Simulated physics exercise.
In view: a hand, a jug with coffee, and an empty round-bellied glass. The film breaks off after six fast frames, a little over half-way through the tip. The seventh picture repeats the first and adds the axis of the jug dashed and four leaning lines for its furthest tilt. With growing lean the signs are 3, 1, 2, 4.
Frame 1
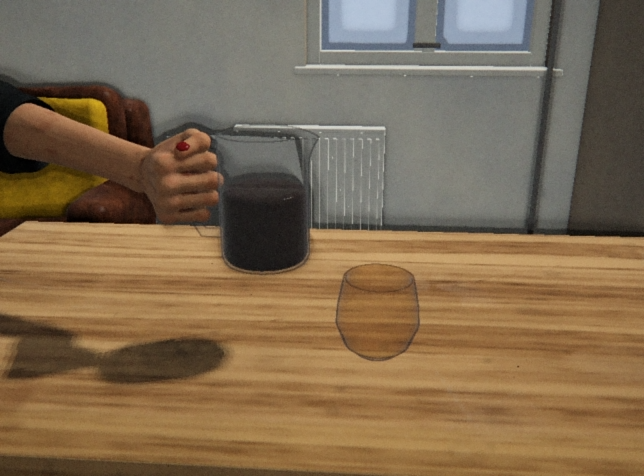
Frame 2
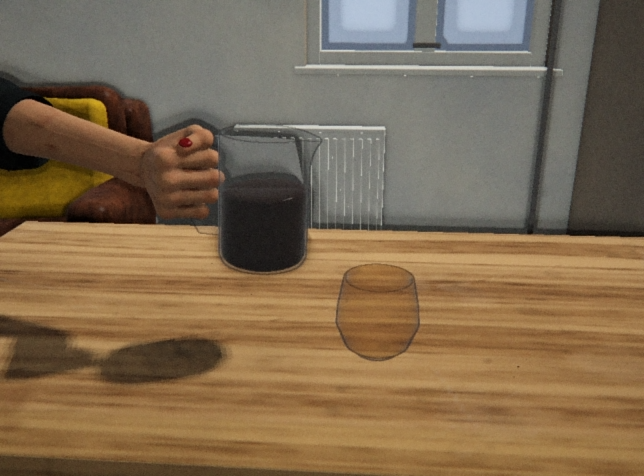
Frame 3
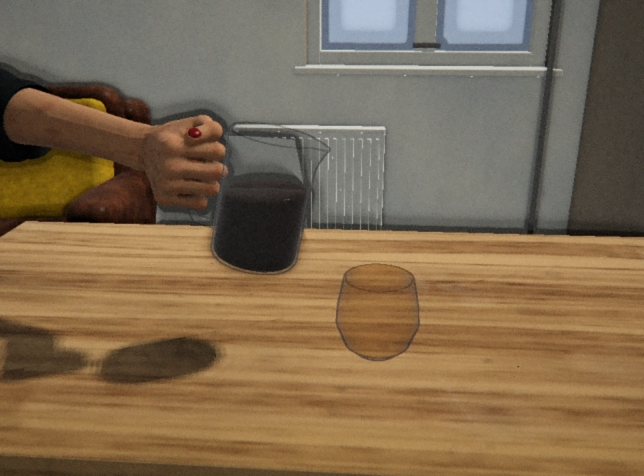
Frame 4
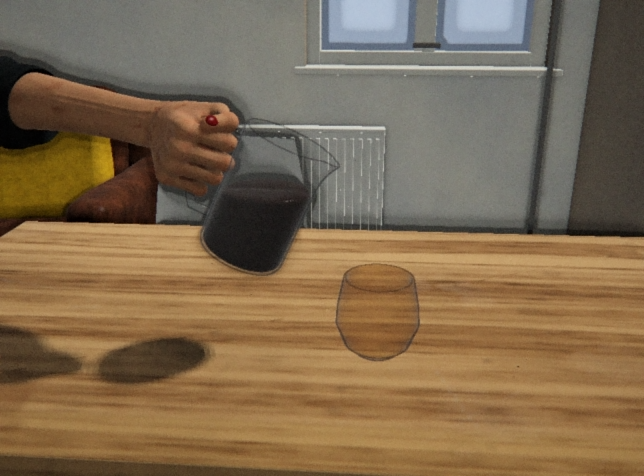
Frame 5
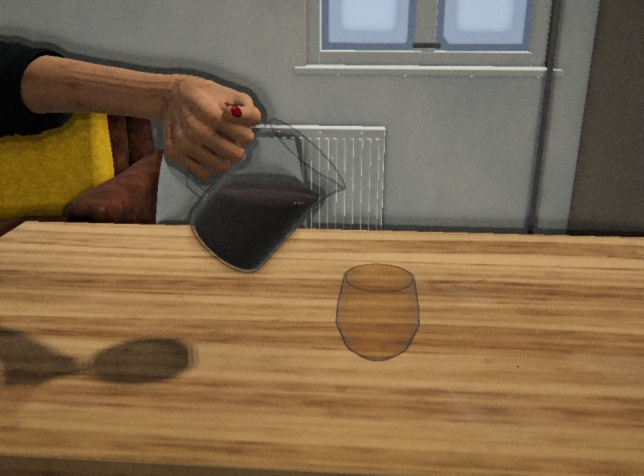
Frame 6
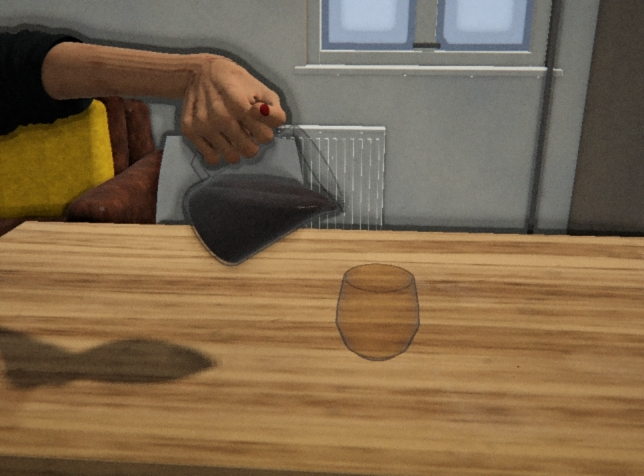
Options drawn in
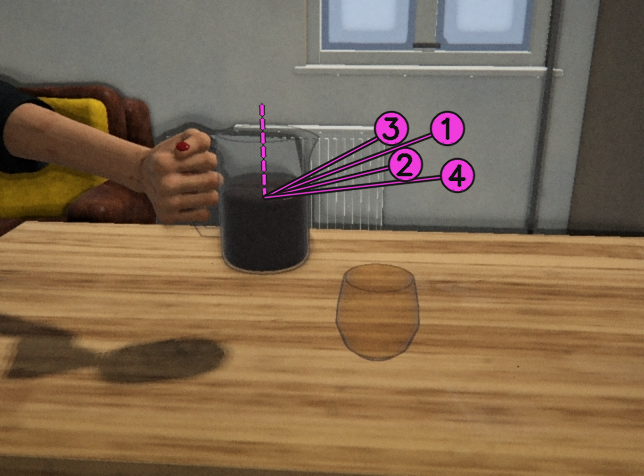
Glass jug of dark coffee tilting steeply to the right in a person's hand, behind an empty glass on a wooden table.
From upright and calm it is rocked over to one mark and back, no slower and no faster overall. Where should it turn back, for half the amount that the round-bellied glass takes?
Use line 2.
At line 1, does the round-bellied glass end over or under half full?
Under half.
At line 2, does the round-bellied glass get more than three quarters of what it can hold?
No, less.
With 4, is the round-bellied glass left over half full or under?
Over half.
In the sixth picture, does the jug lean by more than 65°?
No, it does not.
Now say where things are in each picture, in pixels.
Upright, lip at (317, 137); rim of the round-bellied glass round (379, 277); nothing has left yet, in the first picture.
Tipped about 3°, lip at (320, 140); nothing has left yet, in the second picture.
Tipped about 11°, lip at (329, 149); nothing has left yet, in the third picture.
Tipped about 24°, lip at (338, 165); nothing has left yet, in the fourth picture.
Tipped about 40°, lip at (345, 186); nothing has left yet, in the fifth picture.
Tipped about 57°, lip at (345, 209); nothing has left yet, in the sixth picture.
In magenta, 1 at (431, 134); 2 at (388, 167); 3 at (377, 138); 4 at (440, 177).
Choosing 1, the round-bellied glass ends with about 29 % of what it can hold.
Choosing 2, the round-bellied glass ends with about 48 % of what it can hold.
Choosing 3, the round-bellied glass ends with about 13 % of what it can hold.
Choosing 4, the round-bellied glass ends with about 66 % of what it can hold.
